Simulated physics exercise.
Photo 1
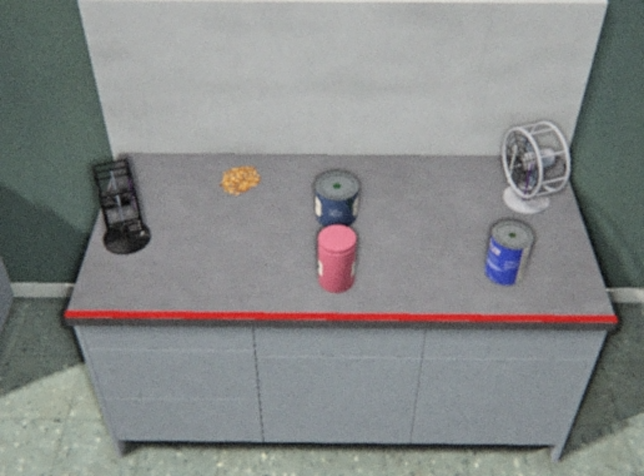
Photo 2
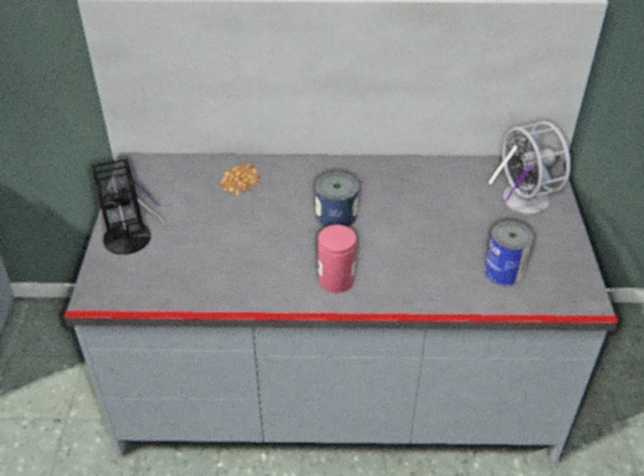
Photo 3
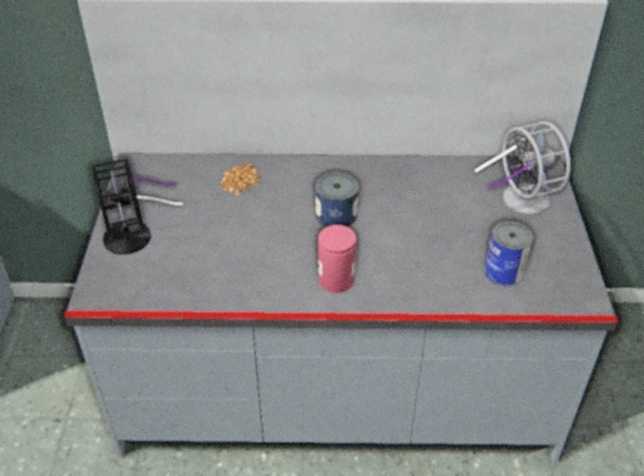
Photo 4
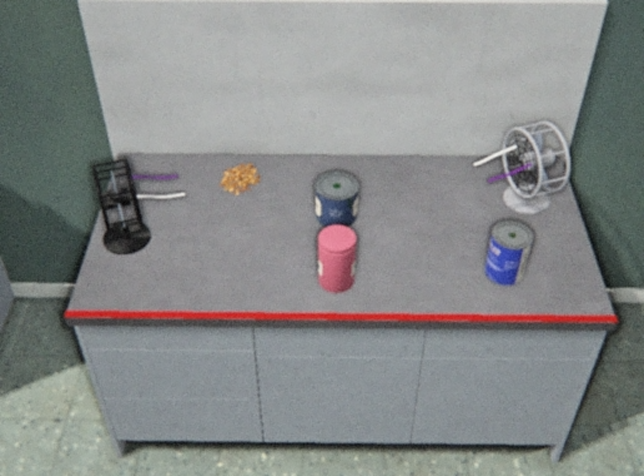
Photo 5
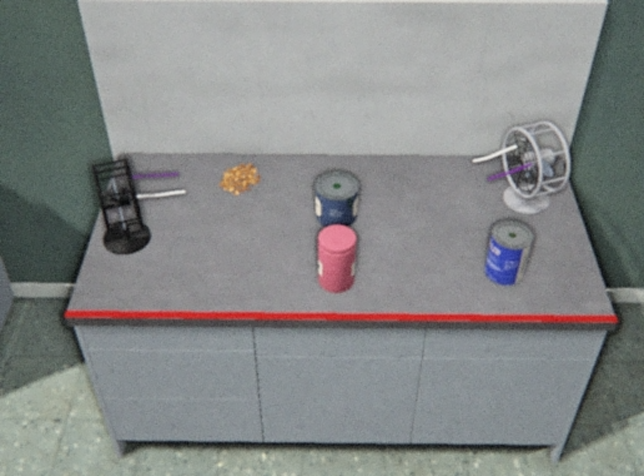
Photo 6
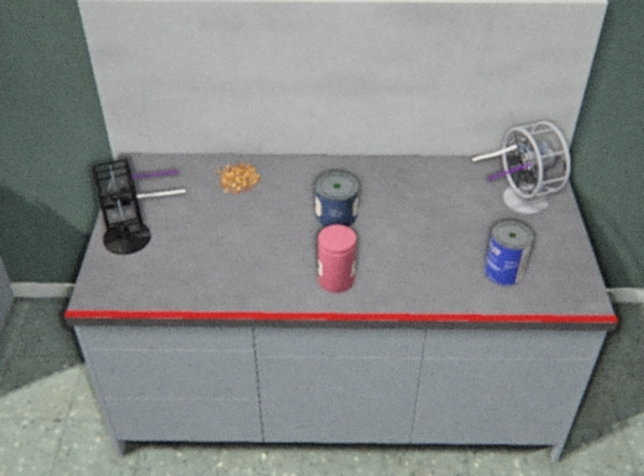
A long grey bench with a red front edge stands against a pale panel between dark green walls, seen from above and in front. On top are a black fan at left, a small heap of orange-brown crumbs, a dark blue tin behind a pink jar, a blue can and a white fan at right. Purple and white streamers lift from both fans and stretch leftward or rightward toward the middle, while the crumbs barely shift and the camera stays still.
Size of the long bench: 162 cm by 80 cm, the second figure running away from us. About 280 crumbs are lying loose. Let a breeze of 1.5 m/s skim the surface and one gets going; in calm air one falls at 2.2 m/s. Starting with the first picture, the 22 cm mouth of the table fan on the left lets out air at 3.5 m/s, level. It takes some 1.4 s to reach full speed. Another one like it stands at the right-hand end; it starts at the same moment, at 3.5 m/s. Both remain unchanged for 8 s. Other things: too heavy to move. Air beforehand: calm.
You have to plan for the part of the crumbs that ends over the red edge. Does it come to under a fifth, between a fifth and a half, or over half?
It comes to under a fifth.
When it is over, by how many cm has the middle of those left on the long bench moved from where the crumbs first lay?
The middle ends up about 0 cm from the start.
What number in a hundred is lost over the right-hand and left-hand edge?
Right-hand edge: Roughly 0 %; left-hand edge: Roughly 1 %.
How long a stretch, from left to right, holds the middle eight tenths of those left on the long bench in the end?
The middle group spans some 10 cm.
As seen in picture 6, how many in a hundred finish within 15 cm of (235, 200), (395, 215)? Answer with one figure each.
Estimates in listed order: 70 %; 0 %.
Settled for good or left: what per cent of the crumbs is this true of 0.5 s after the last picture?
About 40 per cent.
Then, 0.5 s after the last picture the count stands so, 0 % are over the red edge; the middle of those left on the top is near (242, 177).
Then, 1.5 s after the last picture the count stands so, 0 % are over the red edge; the middle of those left on the top is near (241, 175).
Then, 3.3 s after the last picture the count stands so, 0 % are over the red edge; the middle of those left on the top is near (241, 175).
Then, 6.9 s after the last picture, at the end, 0 % are over the red edge; the middle of those left on the top is near (241, 175).
